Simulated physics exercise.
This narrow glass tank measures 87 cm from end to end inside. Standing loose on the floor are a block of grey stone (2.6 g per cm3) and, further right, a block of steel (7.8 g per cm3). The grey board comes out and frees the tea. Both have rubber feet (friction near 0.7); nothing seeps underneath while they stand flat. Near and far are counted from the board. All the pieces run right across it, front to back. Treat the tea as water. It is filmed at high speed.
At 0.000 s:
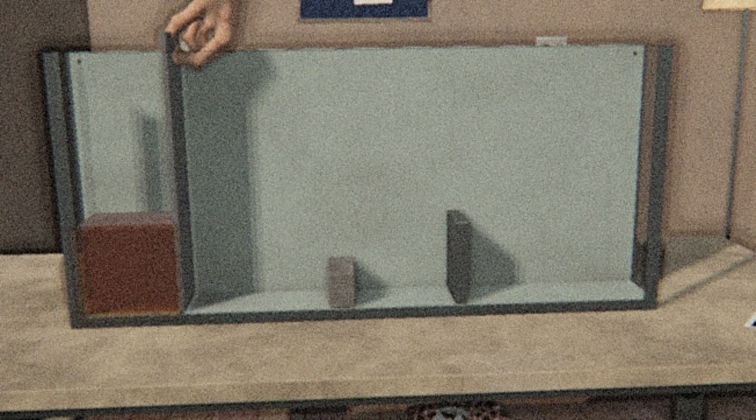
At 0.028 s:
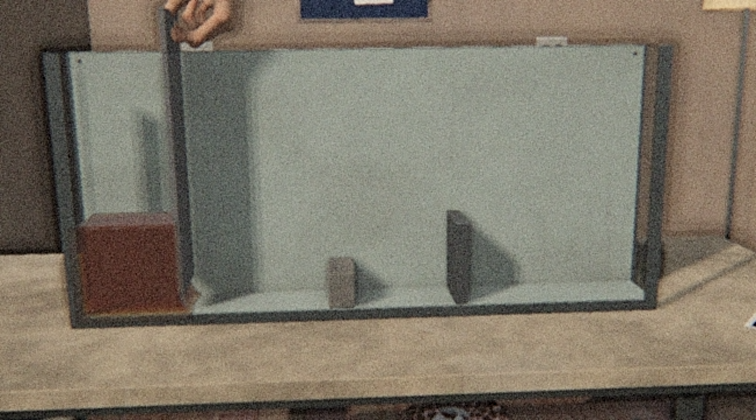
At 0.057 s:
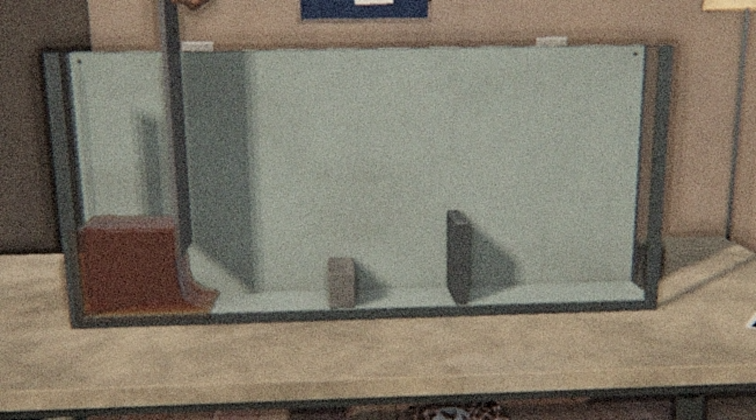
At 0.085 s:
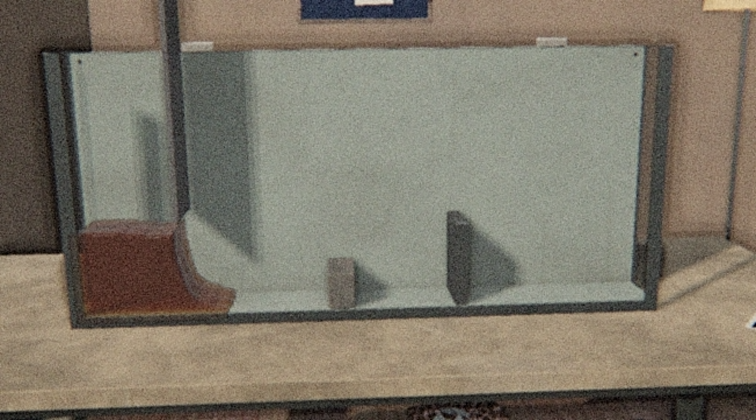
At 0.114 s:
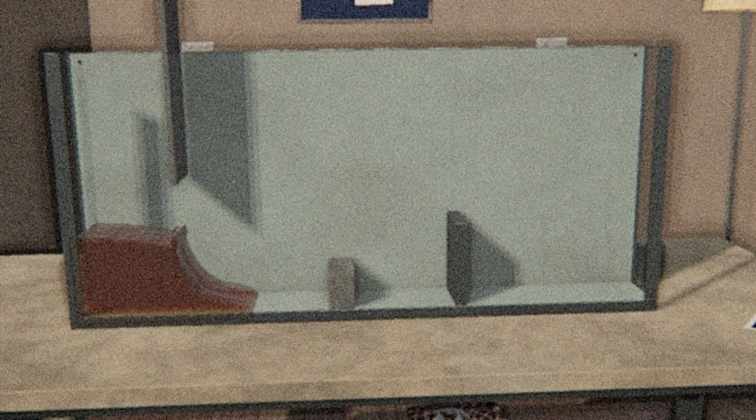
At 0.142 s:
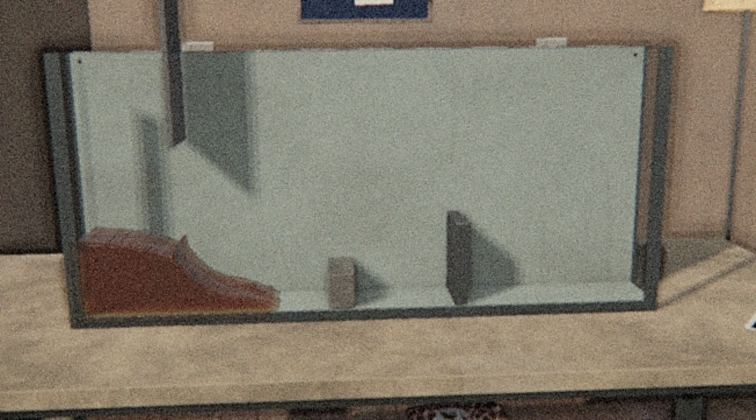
At the start, a hand grips the top of a dark board holding reddish-brown liquid at the left of a clear tank, with two upright blocks standing further right. The board lifts, and the liquid pours out beneath it, spreading rightward in a slope toward the shorter block as its left side sinks slightly.
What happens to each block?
The near block stays up and the far block stays up.
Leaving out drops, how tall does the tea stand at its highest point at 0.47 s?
About 19.5 cm.
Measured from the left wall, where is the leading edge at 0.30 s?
About 40 cm.
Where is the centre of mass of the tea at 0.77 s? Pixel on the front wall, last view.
Around (288, 294).
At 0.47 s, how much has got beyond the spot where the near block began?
Near 18 in a hundred.
Then, 0.30 s in, the front has run 39 cm from the left wall, the near block is upright and the far block is upright.
Then, 0.47 s in, the near block is upright and the far block is upright.
Then, 0.77 s in, the near block is upright and the far block is upright.
Finally, the near block is upright and the far block is upright; 0 per cent of the tea is past where the far block first stood.
